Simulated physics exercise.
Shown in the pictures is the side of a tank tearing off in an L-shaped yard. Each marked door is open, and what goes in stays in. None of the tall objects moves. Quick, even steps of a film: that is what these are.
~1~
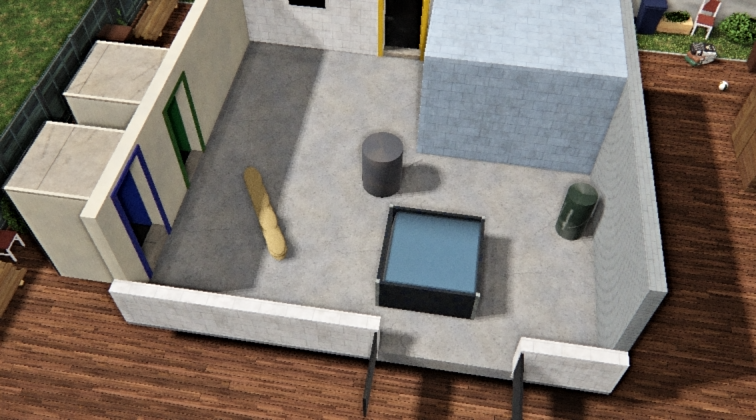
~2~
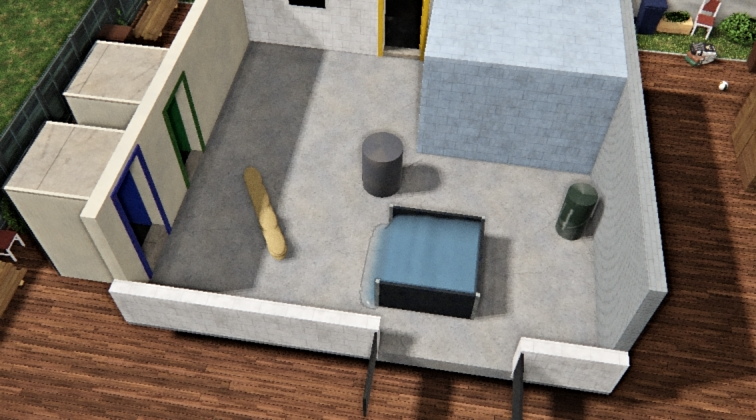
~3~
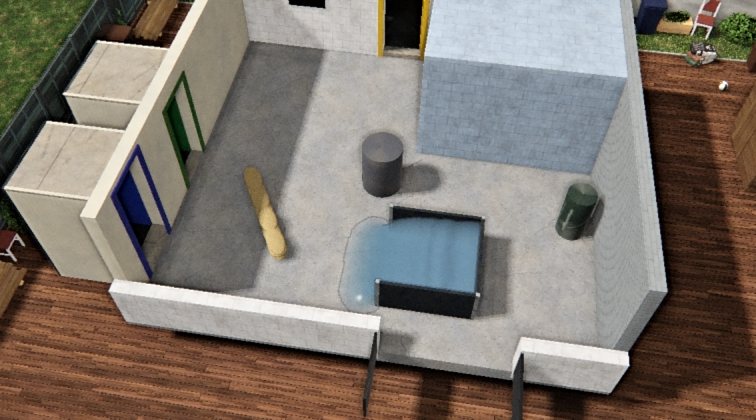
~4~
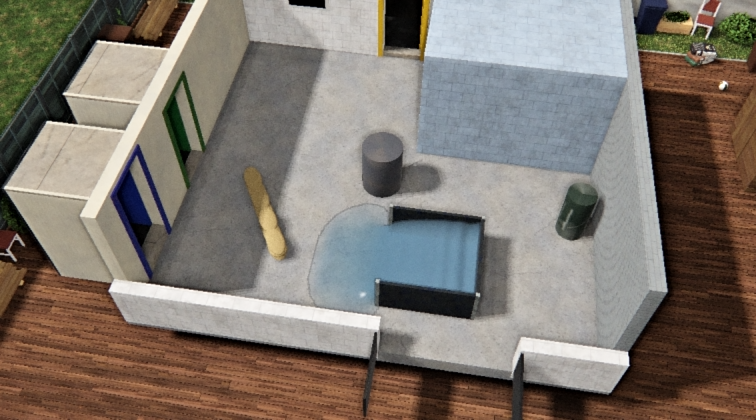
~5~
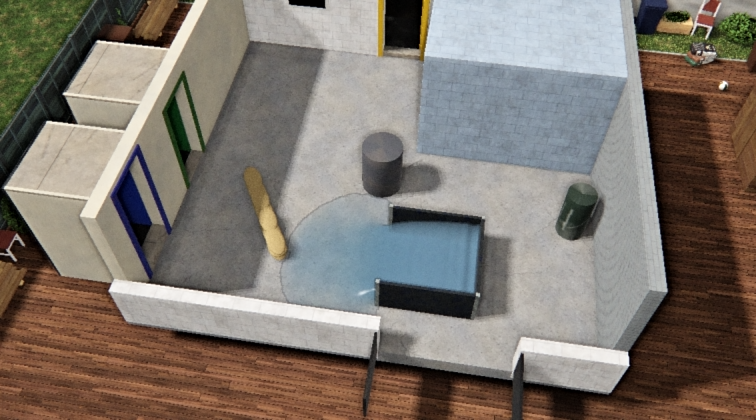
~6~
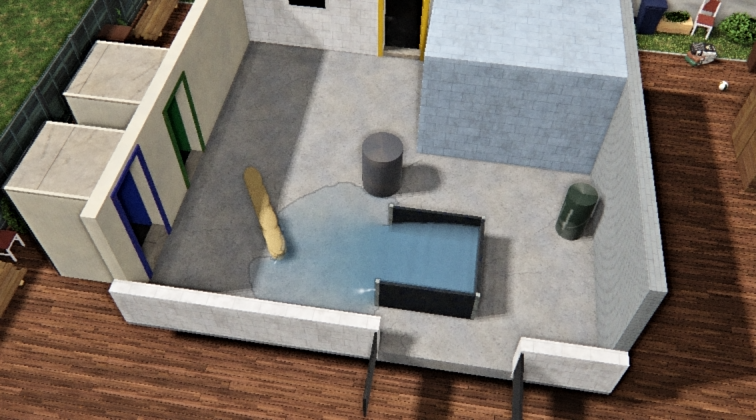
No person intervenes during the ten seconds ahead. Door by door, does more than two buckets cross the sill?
As I see it, the blue door is not swamped, the green door is not swamped, the yellow door is not swamped.
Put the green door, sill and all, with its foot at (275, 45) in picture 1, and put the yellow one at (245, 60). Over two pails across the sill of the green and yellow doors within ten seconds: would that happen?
My reading: The green door lets more in, the yellow door keeps below it.
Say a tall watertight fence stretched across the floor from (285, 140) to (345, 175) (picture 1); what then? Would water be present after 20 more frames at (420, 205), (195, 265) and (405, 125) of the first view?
The first spot is untouched, the second swamped, the third untouched.
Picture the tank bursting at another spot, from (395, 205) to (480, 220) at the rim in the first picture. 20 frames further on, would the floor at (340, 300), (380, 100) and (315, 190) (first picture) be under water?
Untouched, soaked, soaked.
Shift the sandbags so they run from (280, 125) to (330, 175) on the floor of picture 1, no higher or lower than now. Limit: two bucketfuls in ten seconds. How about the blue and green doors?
The blue door ends up below, while the green door ends up above.
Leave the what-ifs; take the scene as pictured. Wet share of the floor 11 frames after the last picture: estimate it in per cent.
Near 30 in a hundred.
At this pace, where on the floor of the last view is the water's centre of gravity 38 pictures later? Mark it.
The balance point is around (300, 167).
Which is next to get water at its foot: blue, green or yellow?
Soonest: The blue door.
A moment on, water covers 25 % of the floor; the blue door wet at the sill, nothing in, the green door not reached, the yellow door not reached.
Next, water covers 30 % of the floor; the blue door wet at the sill, nothing in, the green door not reached, the yellow door not reached.
Then, water covers 55 % of the floor; the blue door wet at the sill, nothing in, the green door wet at the sill, nothing in, the yellow door not reached.
Later, water covers 65 % of the floor; the blue door wet at the sill, nothing in, the green door wet at the sill, nothing in, the yellow door wet at the sill, nothing in.
In the end, water covers 80 % of the floor; the blue door wet at the sill, nothing in, the green door under two buckets in, the yellow door under two buckets in.
